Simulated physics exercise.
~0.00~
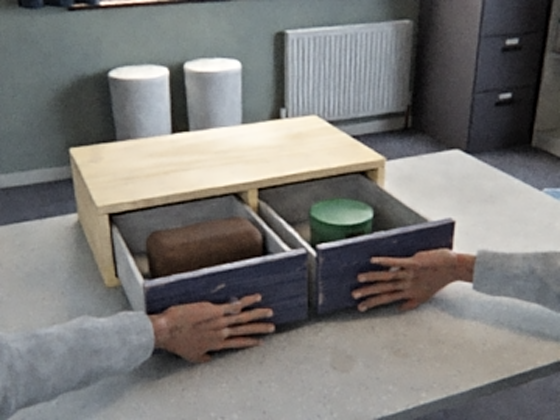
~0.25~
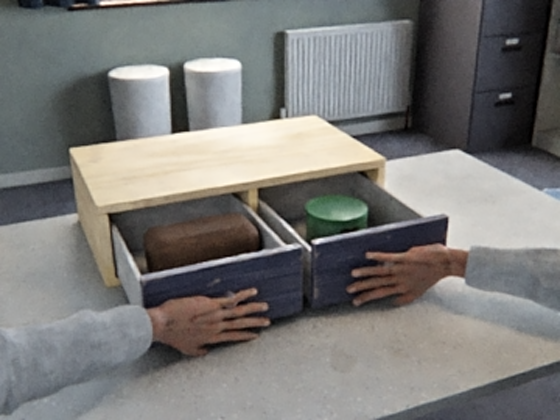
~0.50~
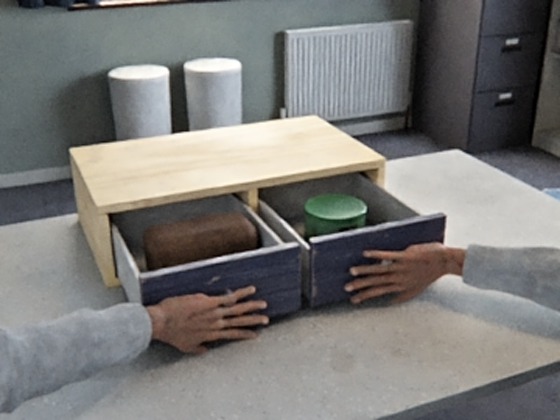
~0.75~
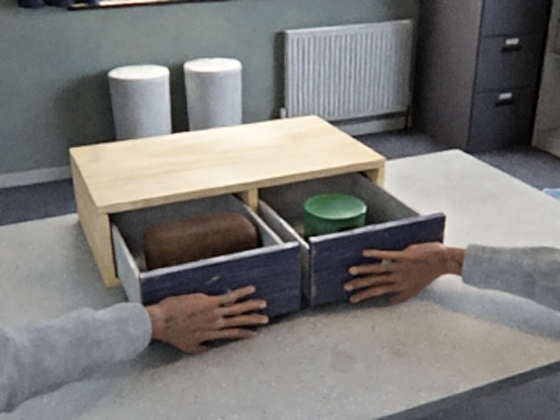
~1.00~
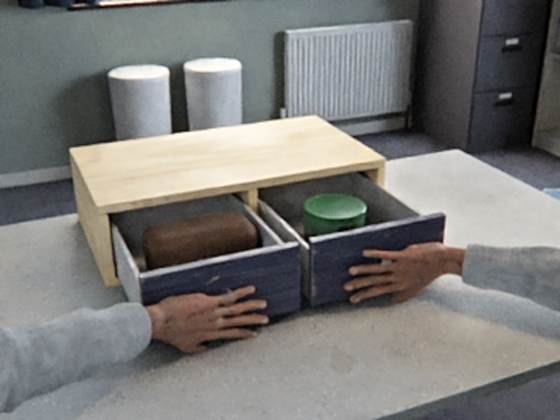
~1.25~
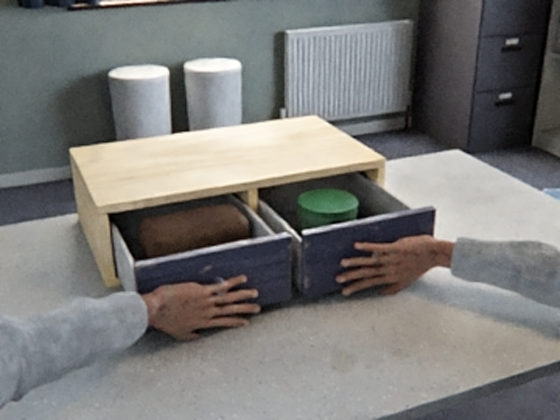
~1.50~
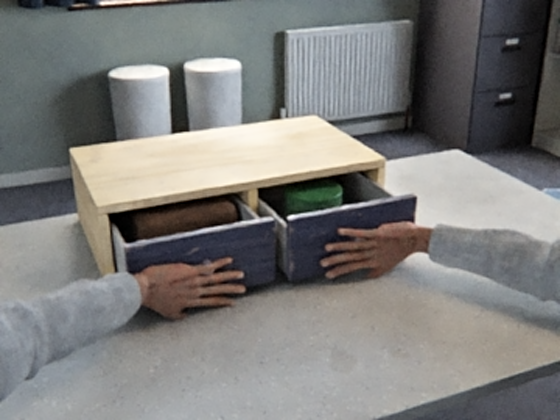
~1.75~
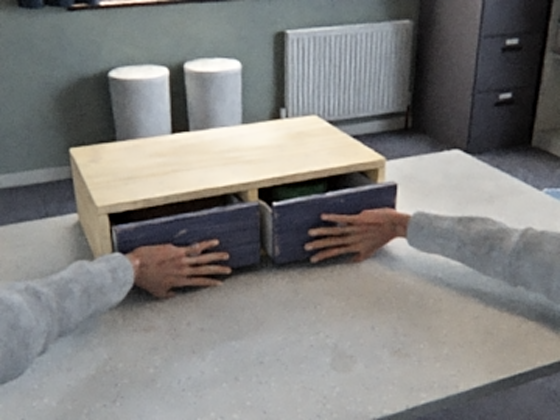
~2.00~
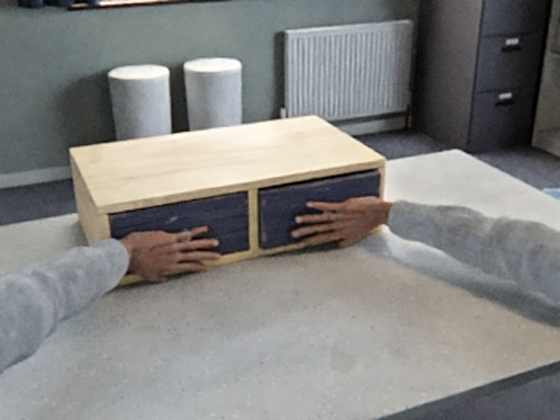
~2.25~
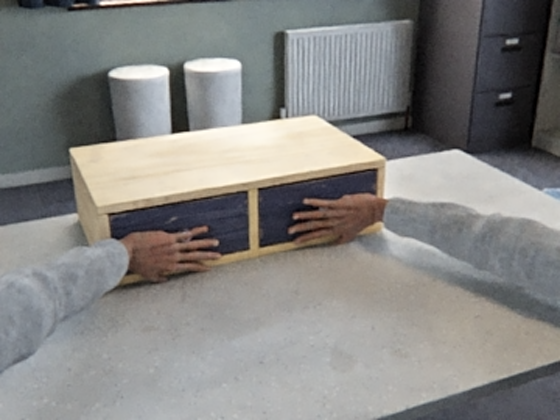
Two hands push both open drawers, holding a loaf and green tub, fully shut.
